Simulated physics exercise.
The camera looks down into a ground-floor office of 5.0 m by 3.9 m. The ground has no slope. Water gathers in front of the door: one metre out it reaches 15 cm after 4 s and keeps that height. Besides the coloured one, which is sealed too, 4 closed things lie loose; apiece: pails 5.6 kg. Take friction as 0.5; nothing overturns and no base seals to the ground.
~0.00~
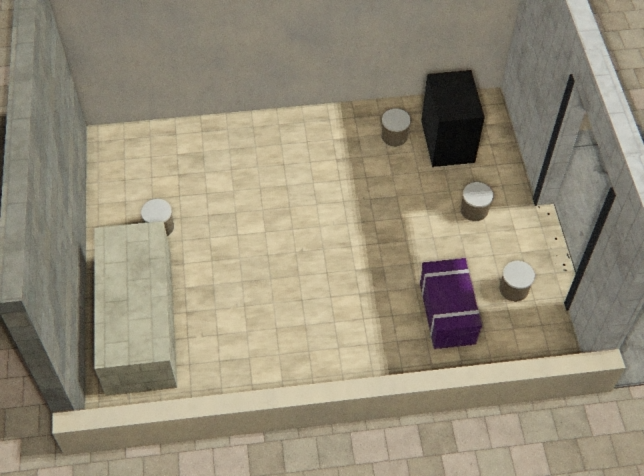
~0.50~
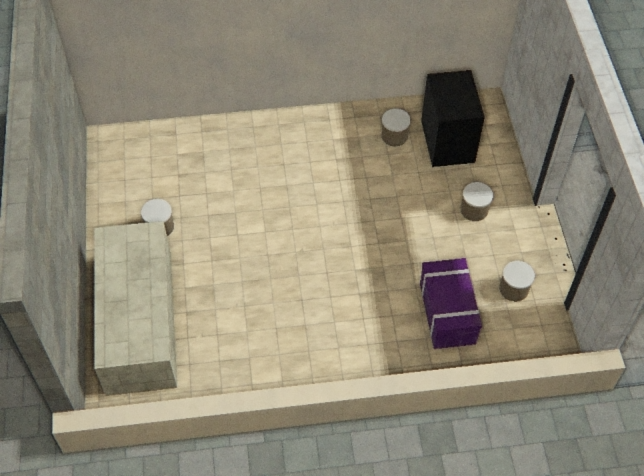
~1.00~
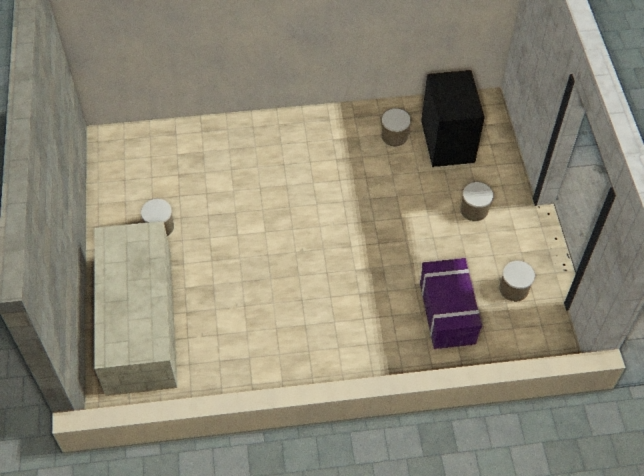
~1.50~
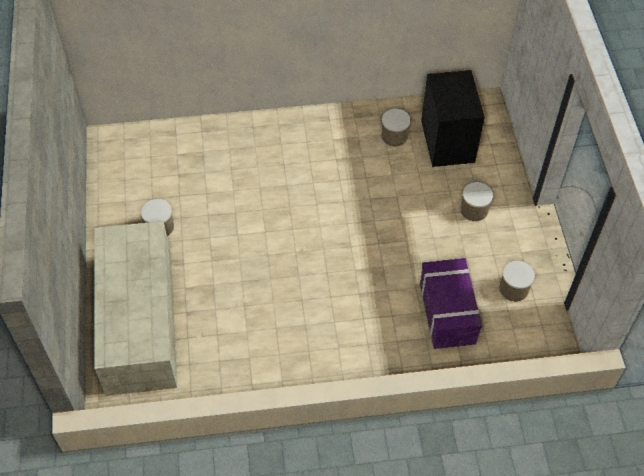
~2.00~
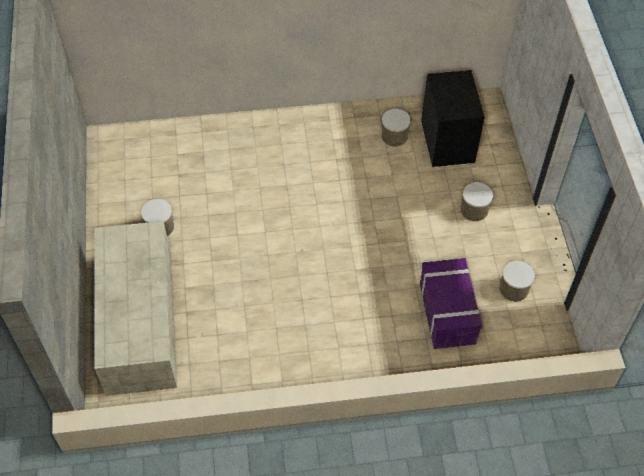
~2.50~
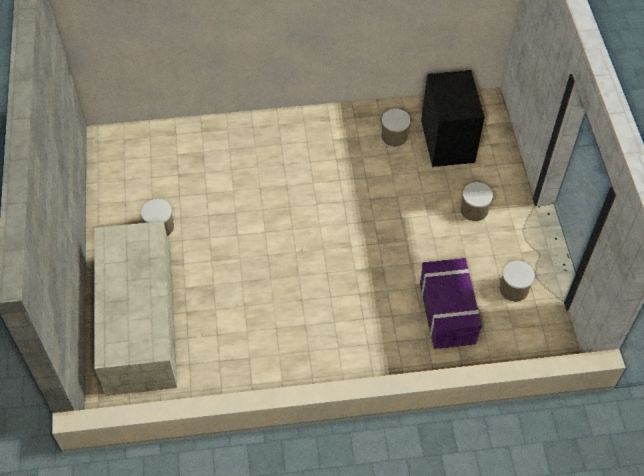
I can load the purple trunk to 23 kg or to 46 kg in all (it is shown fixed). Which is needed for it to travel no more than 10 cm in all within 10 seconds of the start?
I expect that only the larger load is enough.
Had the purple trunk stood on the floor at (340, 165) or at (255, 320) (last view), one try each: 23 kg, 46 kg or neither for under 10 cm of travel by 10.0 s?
In that order: The smaller is enough; either load holds.
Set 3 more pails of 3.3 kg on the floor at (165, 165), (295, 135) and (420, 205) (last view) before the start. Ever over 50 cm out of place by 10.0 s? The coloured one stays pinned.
In that order: Less, short of it, over.
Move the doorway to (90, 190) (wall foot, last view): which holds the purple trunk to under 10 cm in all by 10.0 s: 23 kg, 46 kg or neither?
Then the lower weight is enough.
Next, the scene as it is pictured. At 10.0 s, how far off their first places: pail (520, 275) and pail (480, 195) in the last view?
In turn: 120 cm, 100 cm.
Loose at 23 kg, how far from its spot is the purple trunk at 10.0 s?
Roughly 60 cm.
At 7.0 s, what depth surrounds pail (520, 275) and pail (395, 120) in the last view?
Roughly 5 and 0 cm.
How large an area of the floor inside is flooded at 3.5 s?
About 1.5 m2.
After 3.5 s the purple trunk would be 0 cm from its start with 23 kg and 0 cm from its start with 46 kg; 0 cm of water round it then.
After 4.5 s the purple trunk would be 0 cm from its start with 23 kg and 0 cm from its start with 46 kg; 2 cm of water round it then.
After 7.0 s the purple trunk would be 36 cm from its start with 23 kg and 0 cm from its start with 46 kg; 5 cm of water round it then.
After 10.0 s the purple trunk would be 59 cm from its start with 23 kg and 0 cm from its start with 46 kg; 5 cm of water round it then.
